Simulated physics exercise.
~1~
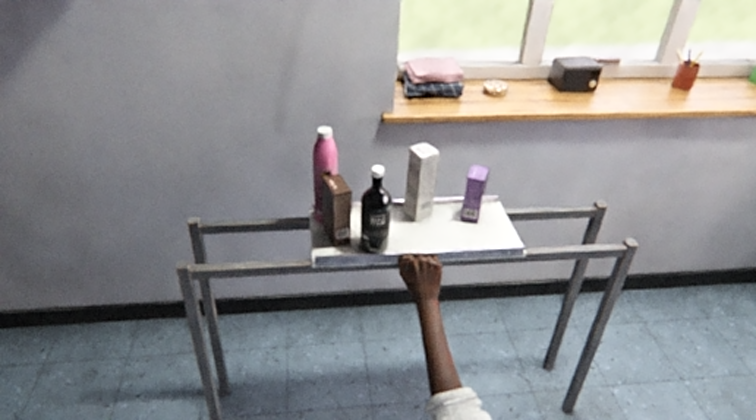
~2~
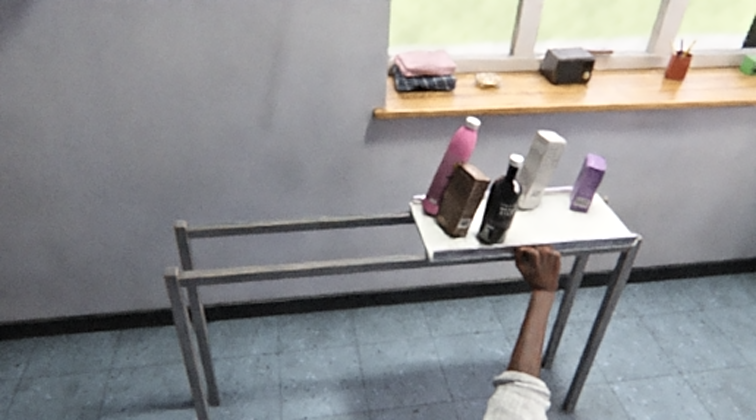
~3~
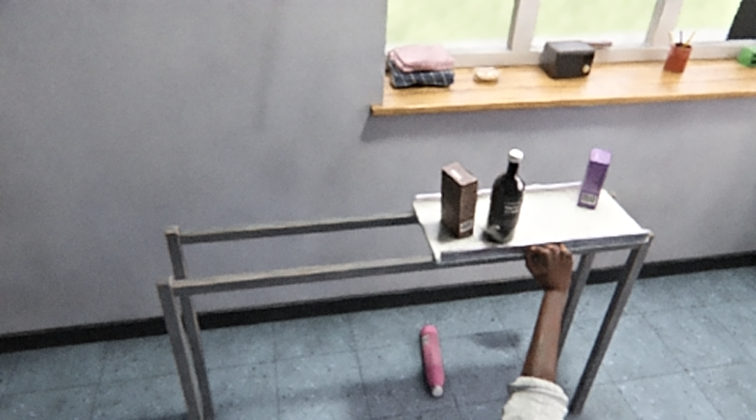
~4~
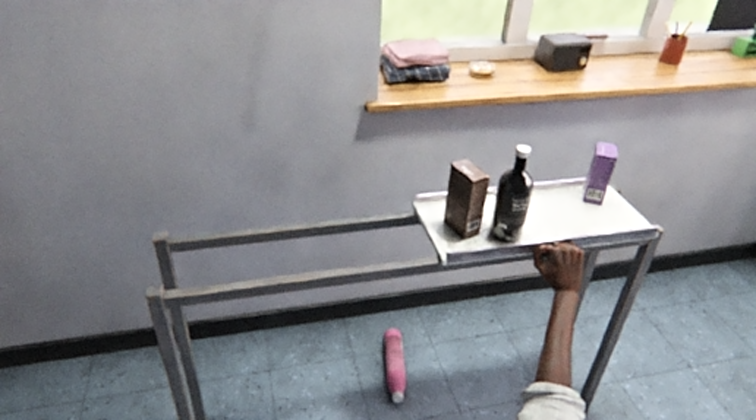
A white tray holding bottles and cartons was pushed by a hand to the right end of its metal rails, where several items tipped; the pink bottle fell to the floor and the white carton disappeared from view, leaving three items standing.
